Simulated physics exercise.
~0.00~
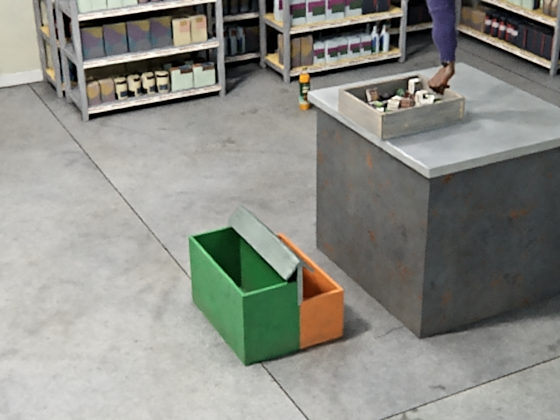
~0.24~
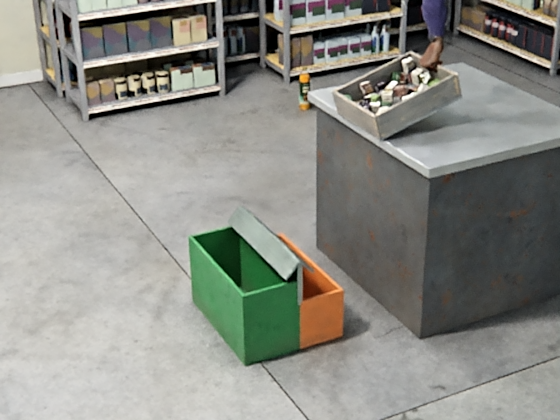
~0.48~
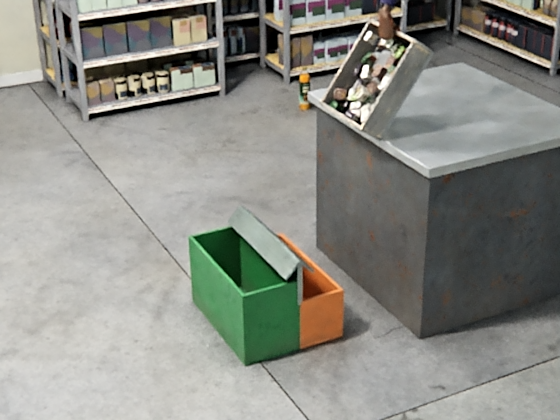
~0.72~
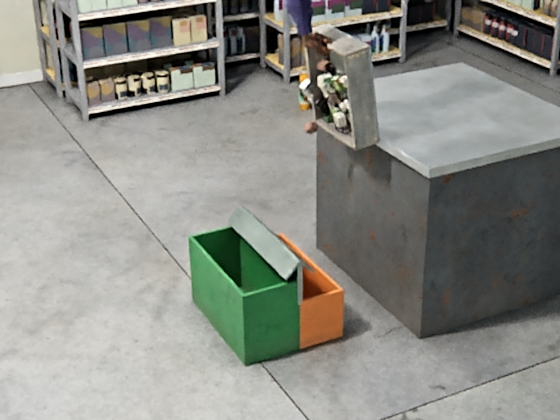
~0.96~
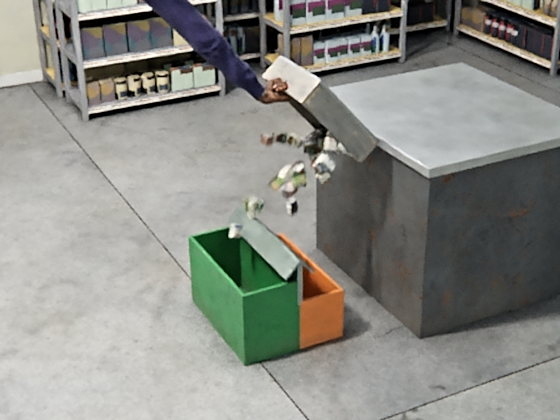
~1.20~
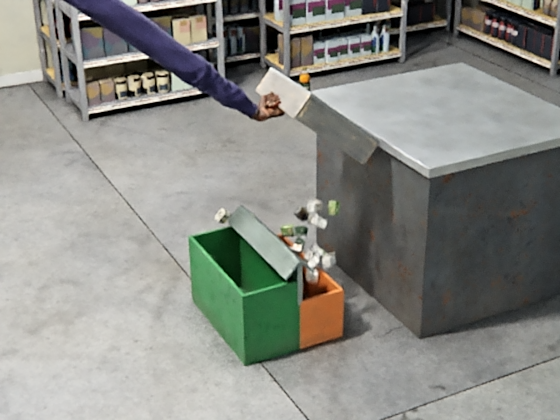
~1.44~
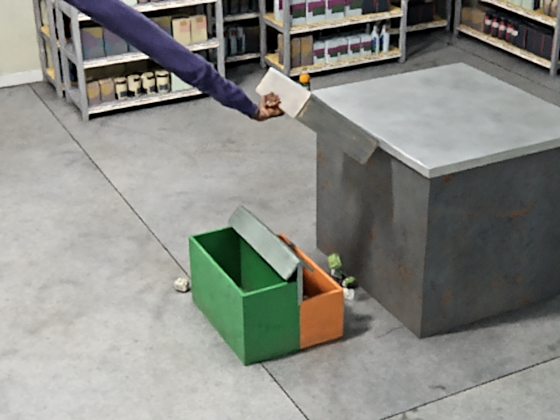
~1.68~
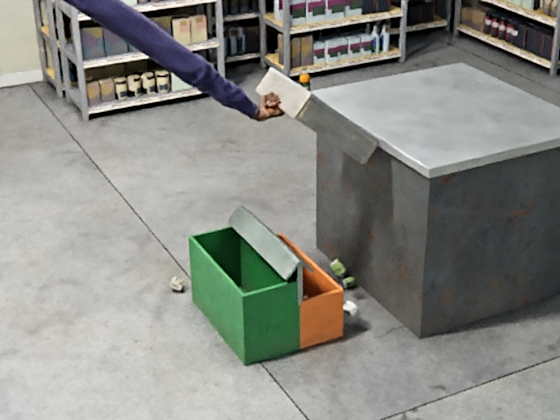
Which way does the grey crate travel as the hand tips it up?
The grey crate moves to the left, going over the edge of the bench as it tips.
